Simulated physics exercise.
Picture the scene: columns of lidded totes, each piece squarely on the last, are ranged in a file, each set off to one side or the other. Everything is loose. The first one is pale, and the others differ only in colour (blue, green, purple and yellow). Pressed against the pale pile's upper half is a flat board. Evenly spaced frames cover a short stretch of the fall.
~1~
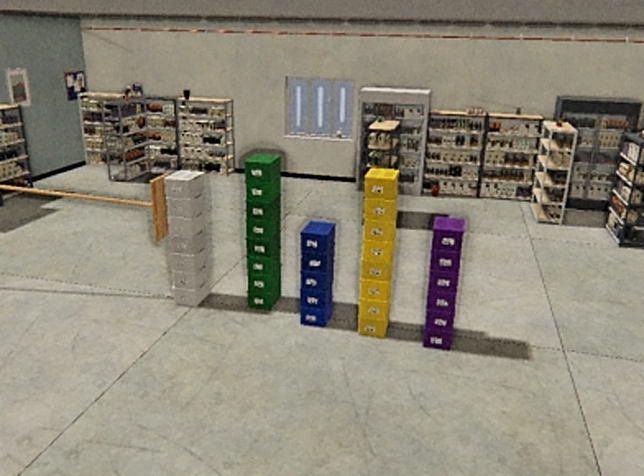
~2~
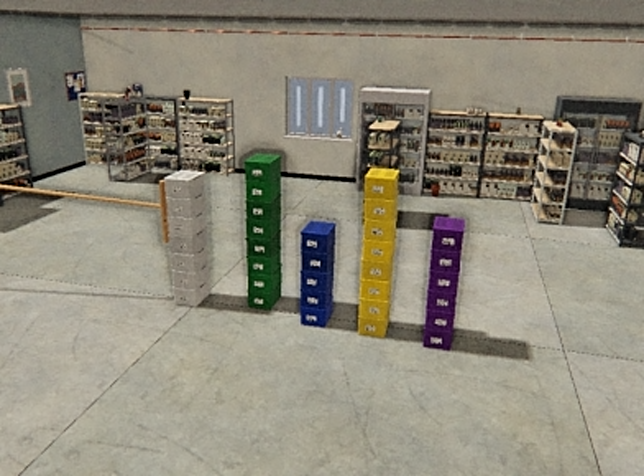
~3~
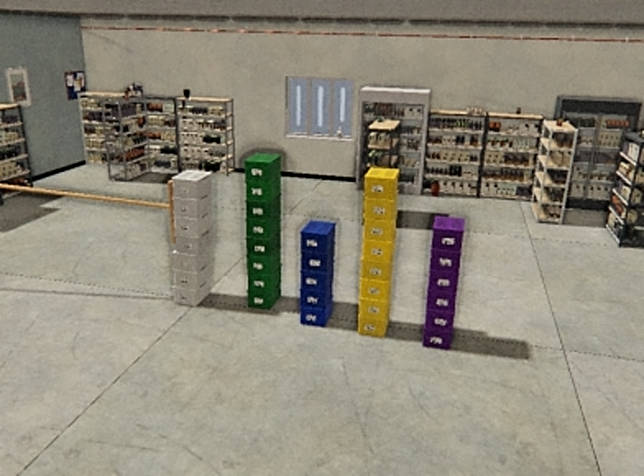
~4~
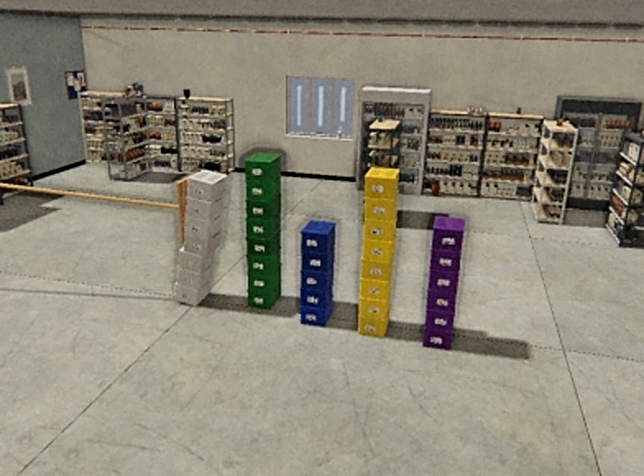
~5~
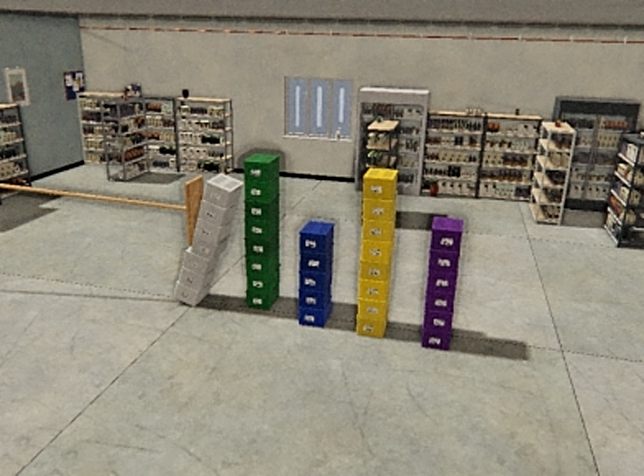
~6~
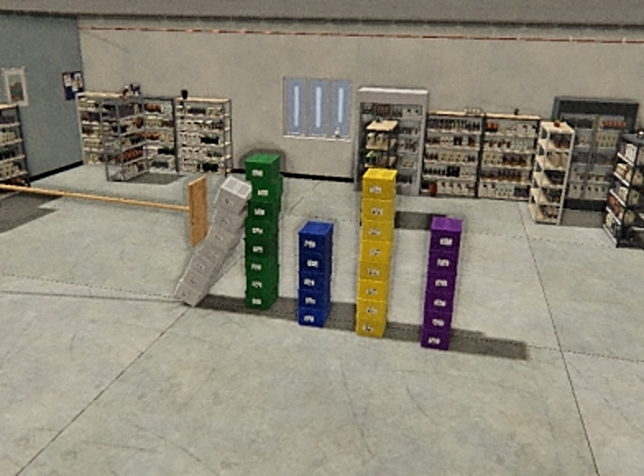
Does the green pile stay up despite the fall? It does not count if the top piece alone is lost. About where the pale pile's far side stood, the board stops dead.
No, it is wrecked.
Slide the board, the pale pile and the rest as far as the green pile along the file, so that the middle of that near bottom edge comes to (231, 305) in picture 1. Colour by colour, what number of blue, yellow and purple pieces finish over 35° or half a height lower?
The counts are blue 0, yellow 0, purple 0.
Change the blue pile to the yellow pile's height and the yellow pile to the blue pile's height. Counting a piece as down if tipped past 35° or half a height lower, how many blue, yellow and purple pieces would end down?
Counts by colour: Blue 8; yellow 5; purple 6.
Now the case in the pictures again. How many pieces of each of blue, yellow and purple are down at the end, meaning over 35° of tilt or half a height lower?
Once everything settles, the down count is blue 5, yellow 8 and purple 6.
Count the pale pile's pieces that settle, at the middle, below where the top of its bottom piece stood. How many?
The answer is 7.
Just after the last frame, 7 of the pale pile down; 2 of the 8 green totes down (2 of 27 in all colours); top green tote tilted clearly, half its height lower; top blue tote moved half its height.
A moment on, 7 of the pale pile down; 8 of the 8 green totes down (8 of 27 in all colours); top green tote on its side; top blue tote tilted clearly, a little lower.
Further on, 7 of the pale pile down; 8 of the 8 green totes down (27 of 27 in all colours); top green tote upside down; top purple tote tilted steeply, some two heights lower.
When it is over, 7 of the pale pile down; 8 of the 8 green totes down (27 of 27 in all colours); top green tote upside down; top purple tote upside down. In pixels of the last frame, middles, top green tote near (528, 276).
